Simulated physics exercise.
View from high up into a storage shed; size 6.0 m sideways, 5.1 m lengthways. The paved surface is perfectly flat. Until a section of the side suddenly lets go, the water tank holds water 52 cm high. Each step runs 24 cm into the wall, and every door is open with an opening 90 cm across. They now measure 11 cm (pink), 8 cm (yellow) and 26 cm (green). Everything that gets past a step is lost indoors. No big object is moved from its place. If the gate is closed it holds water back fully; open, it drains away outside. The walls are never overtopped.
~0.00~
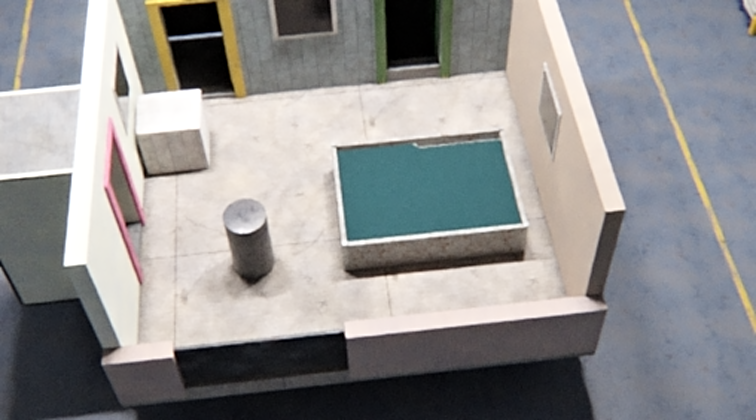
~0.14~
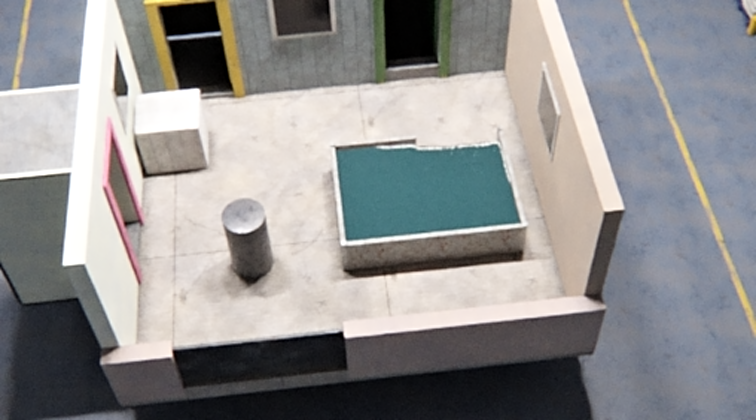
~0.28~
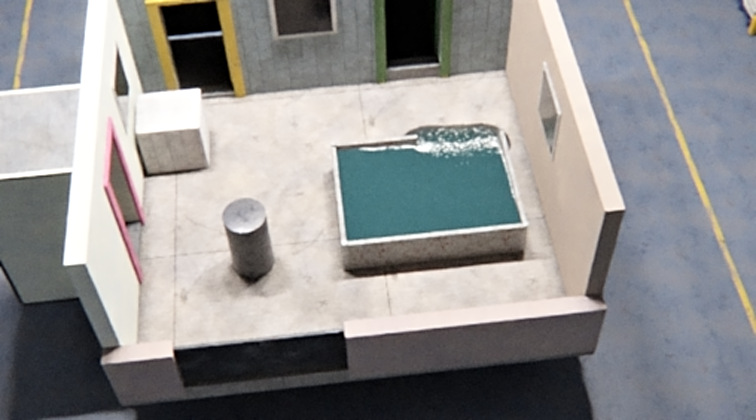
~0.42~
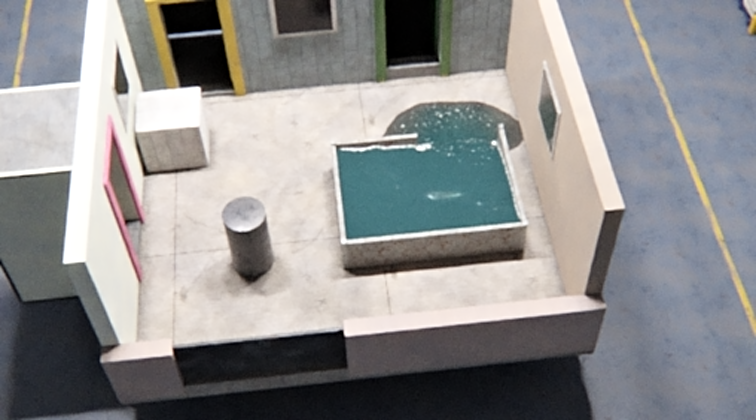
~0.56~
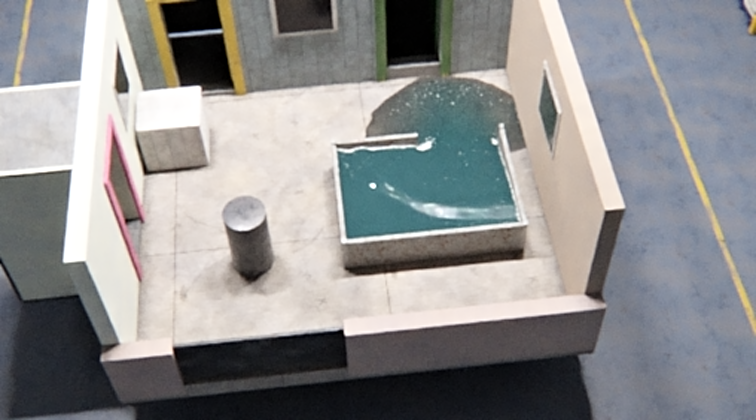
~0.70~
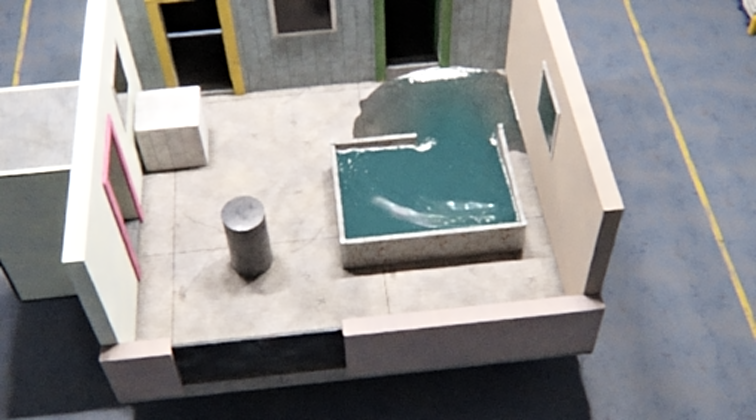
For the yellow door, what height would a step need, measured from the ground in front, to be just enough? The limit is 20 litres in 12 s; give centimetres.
Around 15 cm above the ground in front.
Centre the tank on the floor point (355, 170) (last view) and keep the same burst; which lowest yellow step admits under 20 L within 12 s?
Then close to 14.5 cm.
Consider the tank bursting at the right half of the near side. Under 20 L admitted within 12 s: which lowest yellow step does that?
Minimum height: Approx. 7.0 cm.
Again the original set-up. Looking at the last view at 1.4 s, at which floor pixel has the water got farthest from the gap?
Around pixel (310, 89).
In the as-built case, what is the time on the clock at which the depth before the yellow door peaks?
It peaks at about 6.0 s.
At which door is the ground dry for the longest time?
The pink door comes last.
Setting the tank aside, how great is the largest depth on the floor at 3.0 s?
Around 29 centimetres.
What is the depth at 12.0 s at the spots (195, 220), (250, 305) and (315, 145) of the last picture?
That's 8, 8 and 7 cm, in the order given.
After 1.4 s water covers 15 % of the floor, deepest (48 cm) near (503, 71); it has not reached the yellow door.
After 3.0 s water covers 40 % of the floor, deepest (29 cm) near (468, 106); 4 cm at the yellow door, 0 litres in over its 8 cm step.
After 12.0 s water covers 100 % of the floor, deepest (16 cm) near (571, 328); 9 cm at the yellow door, 108 litres in over its 8 cm step.
At the yellow door as built, the water arrived by 2.3 s and peaked near 19 cm at 5.8 s.
With a step of 13.5 cm, 31 litres would have come in within the 12 s; with 18 cm, 8 litres. So under 20 litres takes about 15 cm.
